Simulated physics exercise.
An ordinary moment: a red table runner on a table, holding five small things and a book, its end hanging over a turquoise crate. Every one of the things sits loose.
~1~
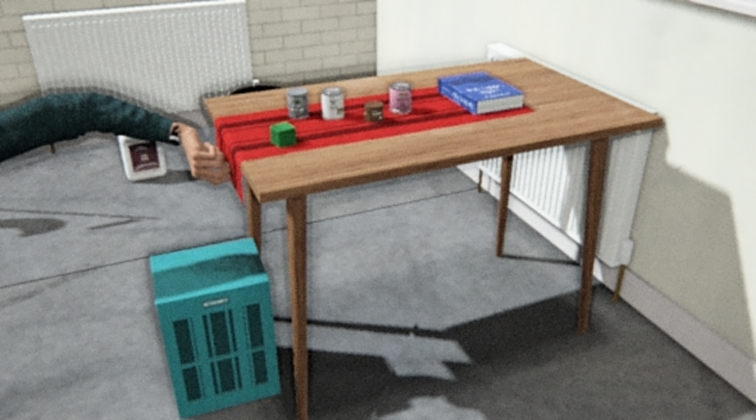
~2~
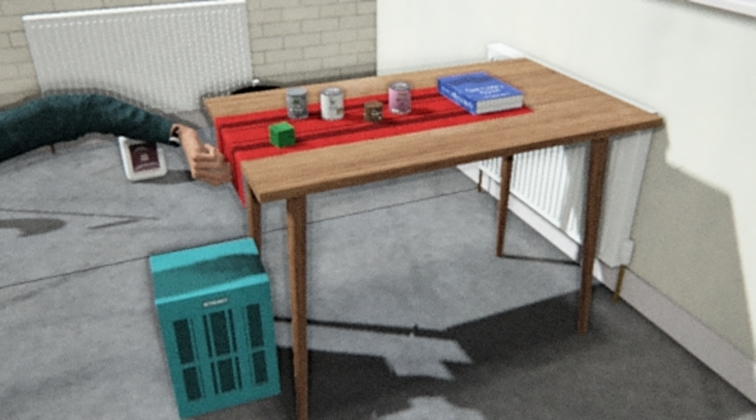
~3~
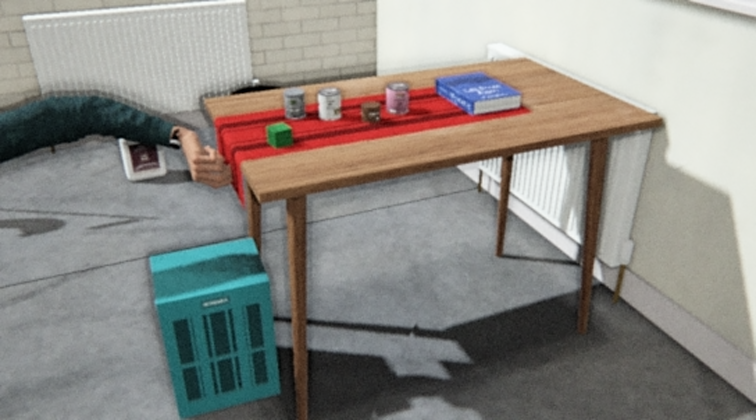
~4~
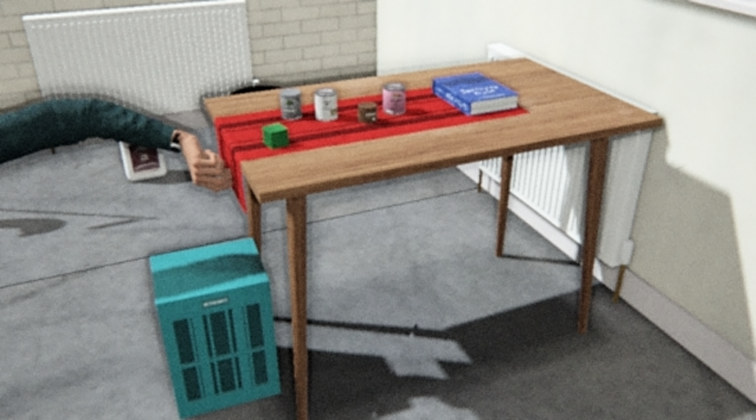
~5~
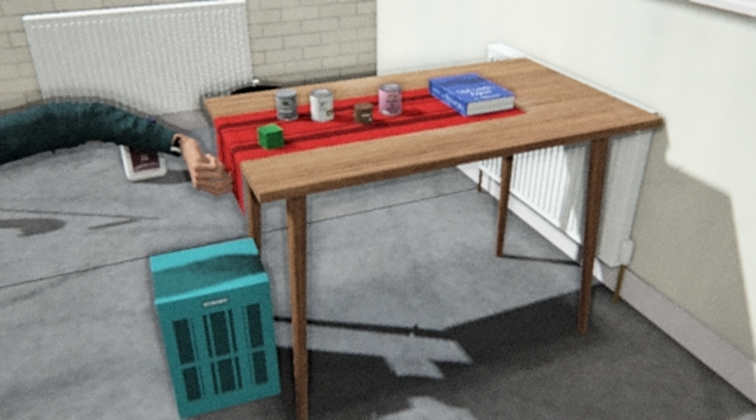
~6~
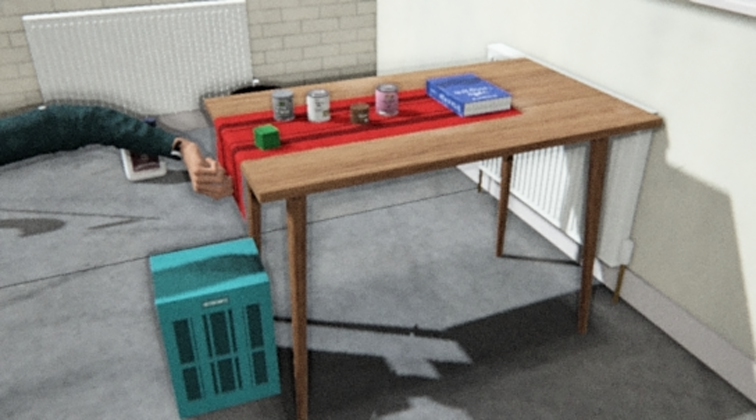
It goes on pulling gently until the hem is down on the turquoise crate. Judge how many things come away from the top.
Two things come off.
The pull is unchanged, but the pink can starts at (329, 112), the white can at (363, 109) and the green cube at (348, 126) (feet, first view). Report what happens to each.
Pink can - stays aboard. White can - stays aboard. Green cube - stays aboard.
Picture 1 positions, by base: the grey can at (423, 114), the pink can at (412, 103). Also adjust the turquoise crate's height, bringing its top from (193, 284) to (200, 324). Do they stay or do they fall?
Observed: Grey can remains seated; pink can remains seated.
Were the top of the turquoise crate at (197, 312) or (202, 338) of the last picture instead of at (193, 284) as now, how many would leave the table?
It comes to 3 for the first height and 4 for the second.
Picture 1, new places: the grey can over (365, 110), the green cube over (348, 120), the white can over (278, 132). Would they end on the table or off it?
The grey can does not fall, the green cube holds on, the white can comes down.
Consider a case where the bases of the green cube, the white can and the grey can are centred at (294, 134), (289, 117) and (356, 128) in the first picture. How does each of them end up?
Green cube: Goes. White can: Goes. Grey can: Stays.
Soon after, hem near (236, 231); green cube gone.
Then, hem on the crate; green cube and grey can gone.
At rest, hem on the crate; green cube and grey can gone. The count of fallen things is two.
